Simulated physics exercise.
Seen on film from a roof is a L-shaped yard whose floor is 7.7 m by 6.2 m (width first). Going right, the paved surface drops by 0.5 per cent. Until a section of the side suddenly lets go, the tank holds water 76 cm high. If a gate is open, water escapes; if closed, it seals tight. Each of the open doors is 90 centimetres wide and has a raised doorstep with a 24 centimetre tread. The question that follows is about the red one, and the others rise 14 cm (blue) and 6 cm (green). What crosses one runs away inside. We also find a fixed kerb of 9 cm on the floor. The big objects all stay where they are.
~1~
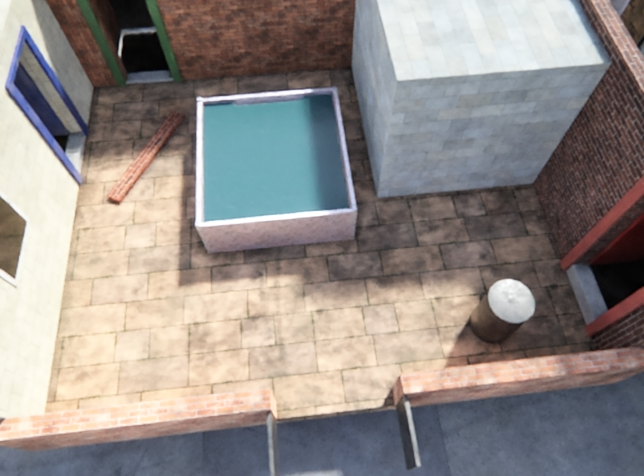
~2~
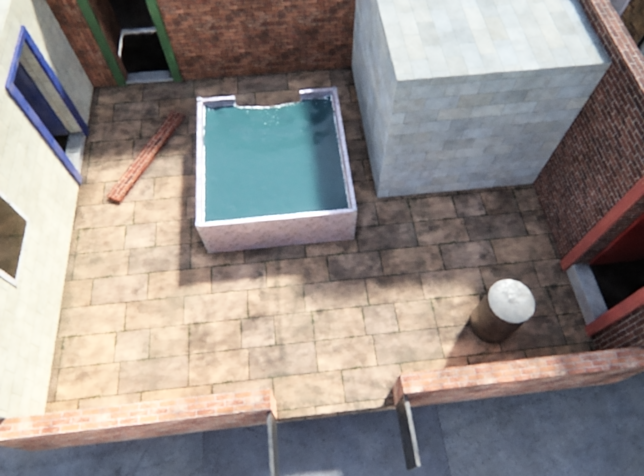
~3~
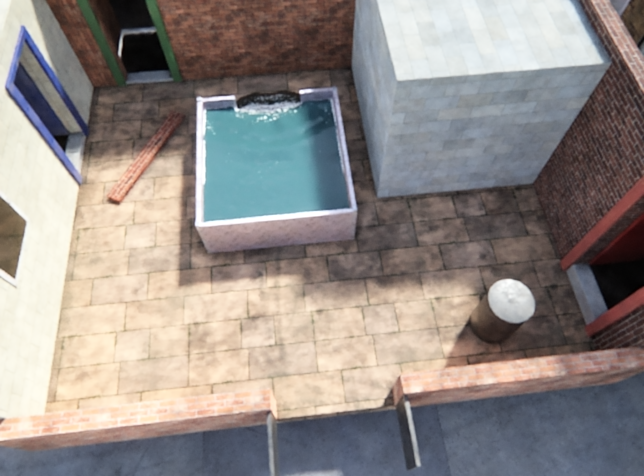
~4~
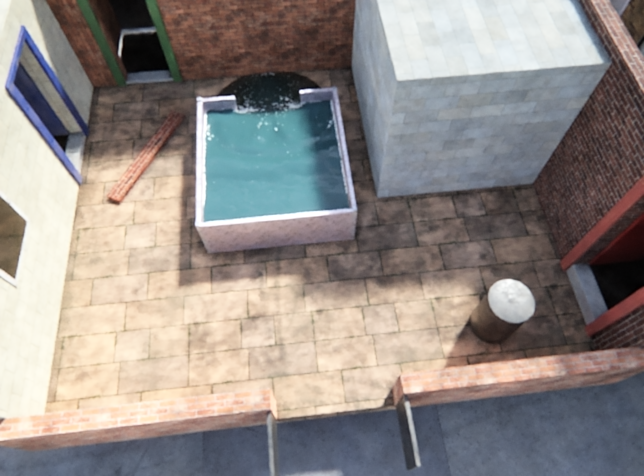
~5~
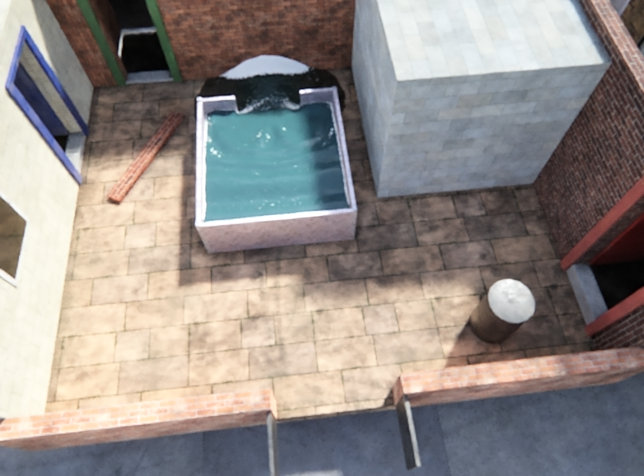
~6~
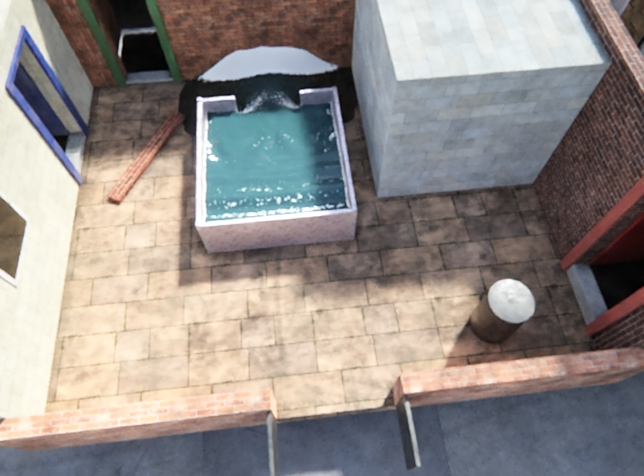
Water in the square tank began pouring through a gap that opened in its far wall, then spread in a dark pool across the paving behind it and out to both sides, while ripples crossed the tank.
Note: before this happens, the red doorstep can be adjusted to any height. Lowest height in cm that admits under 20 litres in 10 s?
Roughly 7 cm.
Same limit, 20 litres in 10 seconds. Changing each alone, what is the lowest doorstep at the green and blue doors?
Some 13.5 cm for green, some 15 cm for blue.
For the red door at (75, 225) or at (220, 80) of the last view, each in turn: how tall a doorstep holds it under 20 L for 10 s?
About 10.0 cm, then about 34 cm.
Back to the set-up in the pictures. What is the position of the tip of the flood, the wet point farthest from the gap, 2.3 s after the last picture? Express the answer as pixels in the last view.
Somewhere near the pixel (404, 385).
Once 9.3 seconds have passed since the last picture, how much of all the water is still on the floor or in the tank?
Share still there: Approx. 88 percent.
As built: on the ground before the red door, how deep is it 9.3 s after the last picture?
Depth: Near 10.0 cm.
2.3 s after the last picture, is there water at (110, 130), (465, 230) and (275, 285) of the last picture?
Taking them in turn, I'd call them touched by the flood, spared by the flood and spared by the flood.
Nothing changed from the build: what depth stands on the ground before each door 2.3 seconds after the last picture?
Depth at blue 19 cm, at green 10 cm, at red 0 cm.
Then, 0.7 s after the last picture water covers 15 % of the floor, deepest (63 cm) near (345, 70); it has not reached the red door.
Then, 2.3 s after the last picture water covers 45 % of the floor, deepest (40 cm) near (345, 70); it has not reached the red door.
Then, 9.3 s after the last picture water covers 100 % of the floor, deepest (16 cm) near (465, 315); 10 cm at the red door, 0 litres in over its 25 cm doorstep.
At the red door as built, the water peaked near 10 cm, 8.9 s after the last picture.
With a doorstep of 6 cm, 32 litres would have come in within the 10 s; with 8 cm, 10 litres. So under 20 litres takes about 7 cm.
